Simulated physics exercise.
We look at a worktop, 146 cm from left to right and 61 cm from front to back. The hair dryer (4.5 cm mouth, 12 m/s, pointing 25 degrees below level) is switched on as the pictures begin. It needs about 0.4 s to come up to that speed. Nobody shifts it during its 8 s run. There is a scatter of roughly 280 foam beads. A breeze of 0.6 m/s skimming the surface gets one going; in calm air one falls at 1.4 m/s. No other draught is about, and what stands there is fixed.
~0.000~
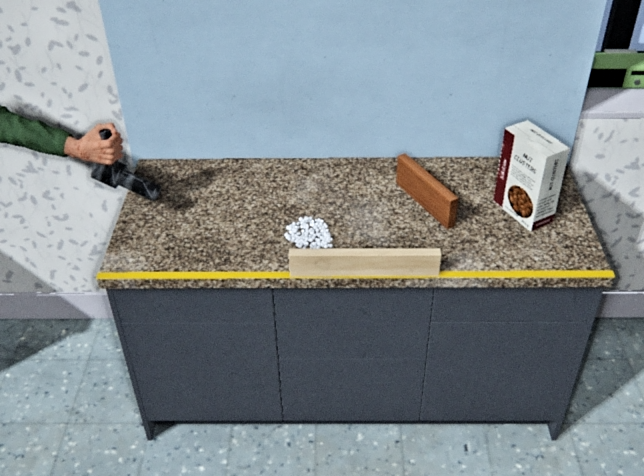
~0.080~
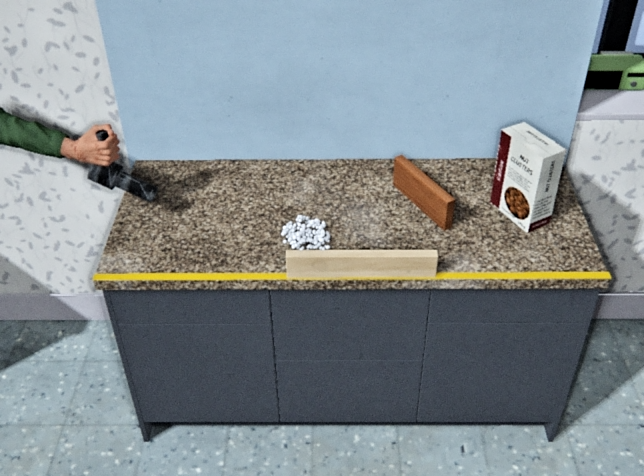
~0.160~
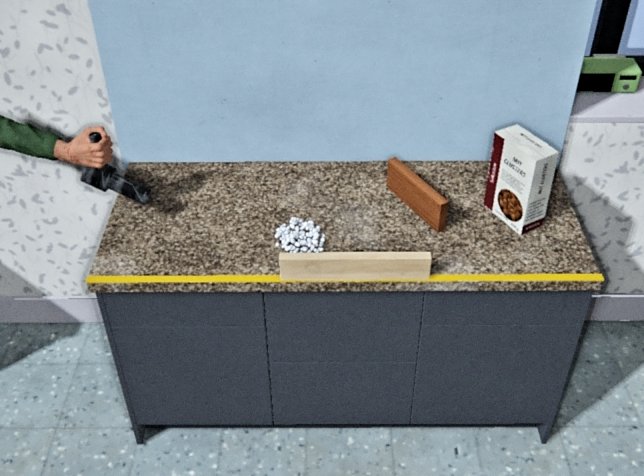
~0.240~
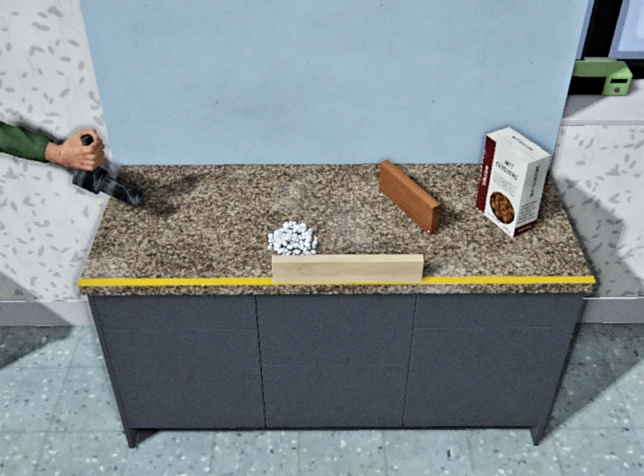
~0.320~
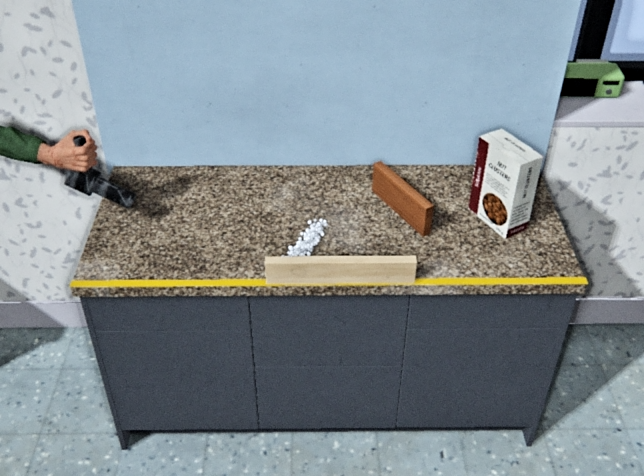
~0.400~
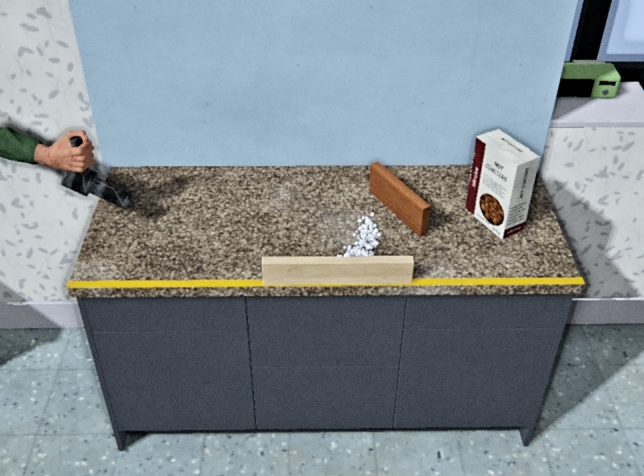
A speckled brown worktop with a yellow front edge stands over dark grey cabinets, seen from above and in front by a camera that drifts slightly. A green-sleeved hand holds a black hair dryer at the left, with white beads behind a pale board, a reddish-brown board and a pasta box rightward. The beads sit still at first, then stream to the right along the pale board.
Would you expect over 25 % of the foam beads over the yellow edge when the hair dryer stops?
Answer: Yes.
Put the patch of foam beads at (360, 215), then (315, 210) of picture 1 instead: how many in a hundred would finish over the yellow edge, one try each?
In turn about 2 %, 1 %.
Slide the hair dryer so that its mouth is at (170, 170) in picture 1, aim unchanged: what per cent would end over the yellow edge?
Then about 100 %.
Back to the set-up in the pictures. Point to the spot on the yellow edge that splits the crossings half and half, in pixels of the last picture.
Near (442, 285).
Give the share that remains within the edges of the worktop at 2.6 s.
About 10 %.
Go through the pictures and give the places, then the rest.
The middle of the foam beads is near (312, 236), none has stirred yet and the mouth of the hair dryer is at (158, 194), in the first picture.
The middle of the foam beads is near (309, 235), none has stirred yet and the yellow edge is centred on (351, 279), in the second picture.
The middle of the foam beads is near (302, 237), none has stirred yet, the top of a board is at (355, 255) and the top of a board is at (417, 179), in the third picture.
The middle of the foam beads is near (295, 240) and none has stirred yet, in the fourth picture.
The middle of the foam beads is near (307, 246), the farthest in sight from the hair dryer is at (326, 225) and about 85 % have left their places, in the fifth picture.
The middle of the foam beads is near (364, 251), the farthest in sight from the hair dryer is at (379, 235) and all have left their places, in the sixth picture.
After 1.6 s, 44 % are over the yellow edge; 88 % have settled or left.
After 2.6 s, 45 % are over the yellow edge; 90 % have settled or left.
After 4.4 s, 45 % are over the yellow edge; 91 % have settled or left.
After 8.0 s, at the end, 45 % are over the yellow edge.
